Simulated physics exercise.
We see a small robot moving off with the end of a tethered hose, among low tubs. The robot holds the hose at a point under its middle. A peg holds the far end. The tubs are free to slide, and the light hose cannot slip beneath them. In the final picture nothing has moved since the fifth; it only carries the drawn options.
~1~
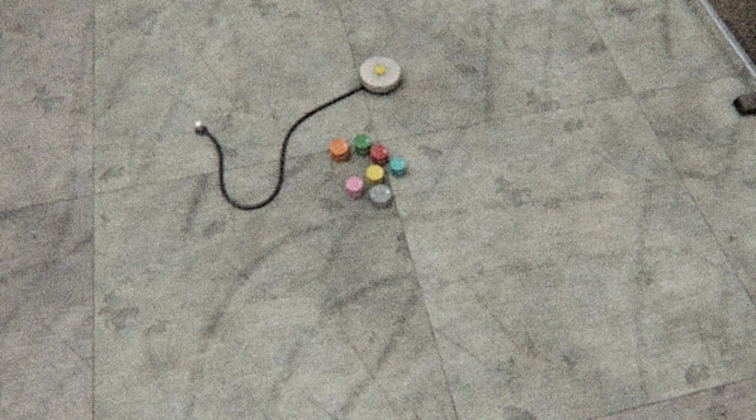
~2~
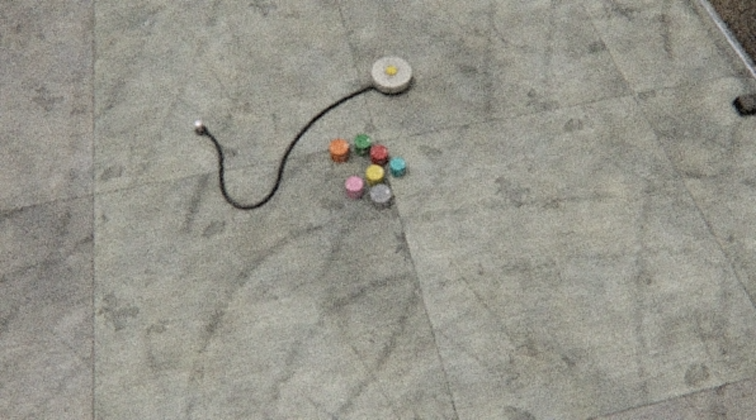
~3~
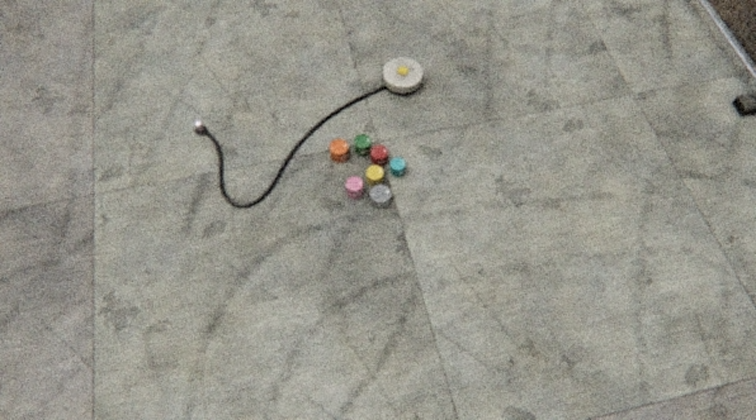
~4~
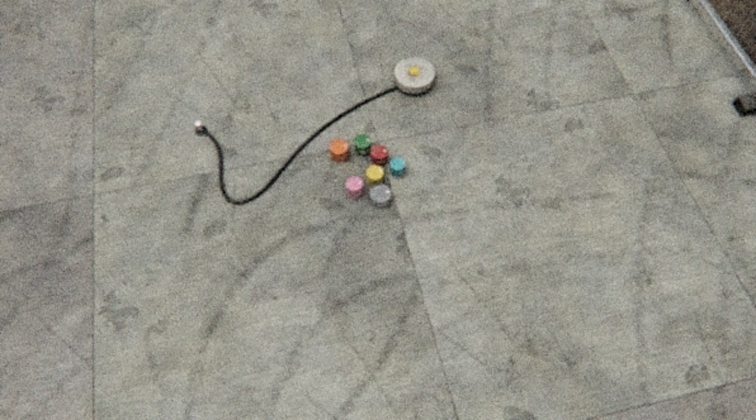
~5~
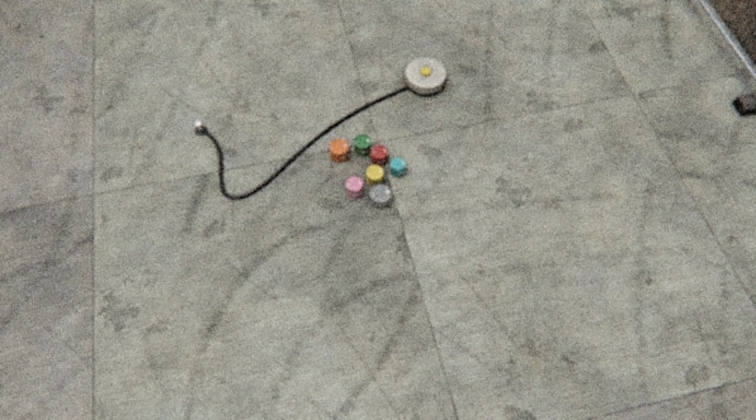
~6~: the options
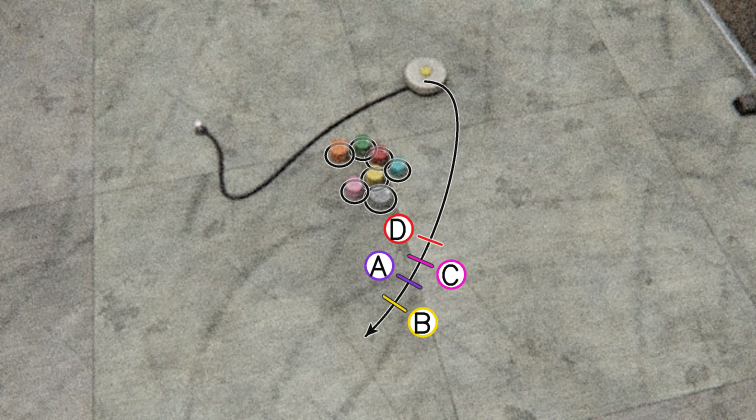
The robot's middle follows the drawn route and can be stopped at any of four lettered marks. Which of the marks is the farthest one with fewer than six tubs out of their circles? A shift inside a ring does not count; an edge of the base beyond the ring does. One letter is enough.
It can go as far as B.
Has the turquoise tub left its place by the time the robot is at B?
Yes.
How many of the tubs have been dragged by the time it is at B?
By then, four.
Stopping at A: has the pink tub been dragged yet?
No.
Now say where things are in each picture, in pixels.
Yellow tub (375, 176); red tub (379, 156); turquoise tub (398, 167), in the first picture.
Robot (391, 76); grey tub (381, 196), in the second picture.
Robot (403, 76); pink tub (355, 188), in the third picture.
Robot (414, 76); peg (200, 127), in the fourth picture.
Robot (425, 77); red tub (379, 156); turquoise tub (398, 167); grey tub (381, 196), in the fifth picture.
On the copy, A at (409, 282); B at (394, 303); C at (421, 261); D at (430, 241); the route from (425, 81) via (446, 195) to (365, 336).
On B. First, robot (457, 140).
Then, robot (436, 223).
Finally, robot (395, 300); yellow tub (366, 179); red tub (371, 165); turquoise tub (382, 175); green tub (356, 158); four over the rings.
By contrast, A is within the limit but short; C is within the limit but short; D is within the limit but short.
